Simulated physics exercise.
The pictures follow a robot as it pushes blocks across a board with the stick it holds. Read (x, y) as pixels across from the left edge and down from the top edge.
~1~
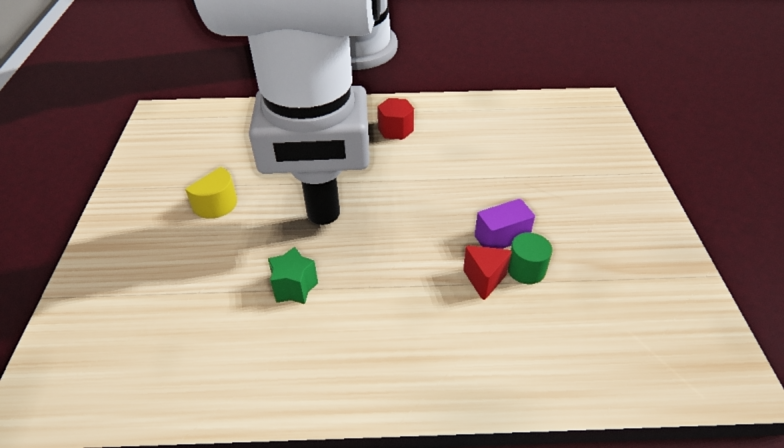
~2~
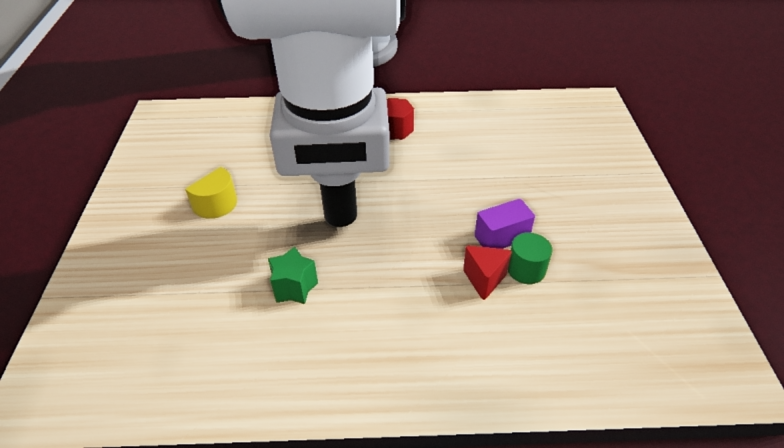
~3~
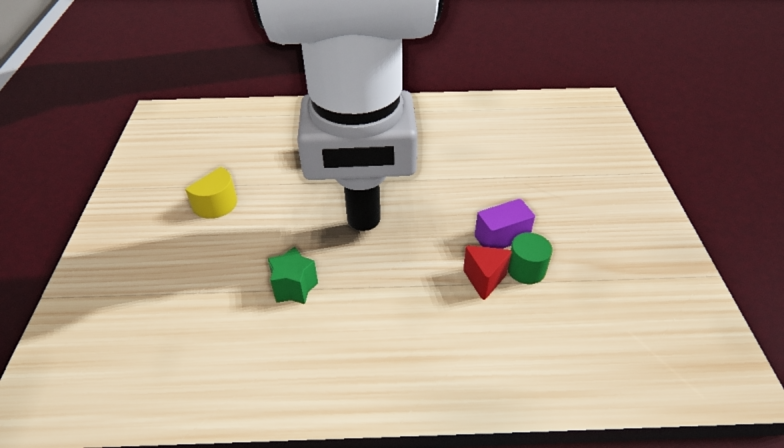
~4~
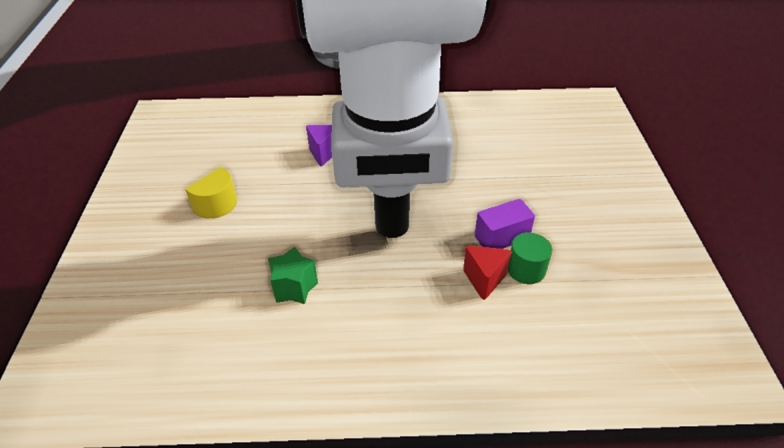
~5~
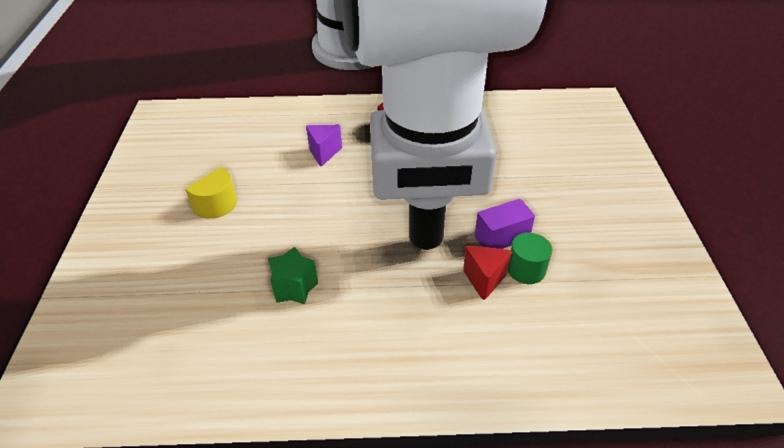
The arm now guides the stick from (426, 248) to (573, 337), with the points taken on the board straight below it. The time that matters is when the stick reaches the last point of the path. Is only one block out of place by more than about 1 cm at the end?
Final answer: Yes.
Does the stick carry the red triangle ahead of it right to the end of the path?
My answer is yes.
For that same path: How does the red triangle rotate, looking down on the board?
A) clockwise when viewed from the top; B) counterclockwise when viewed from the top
(B)
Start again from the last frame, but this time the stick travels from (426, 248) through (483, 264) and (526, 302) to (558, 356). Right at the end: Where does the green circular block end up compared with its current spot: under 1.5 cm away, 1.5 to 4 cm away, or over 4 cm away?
Between 1.5 and 4 cm.
On the path given first. One third of the way, stick at (473, 266); red triangle at (515, 273).
Two thirds of the way, stick at (523, 295); red triangle at (571, 303).
At the end, stick at (576, 328); red triangle at (632, 328), turned 30° anticlockwise; green circular block not moved.
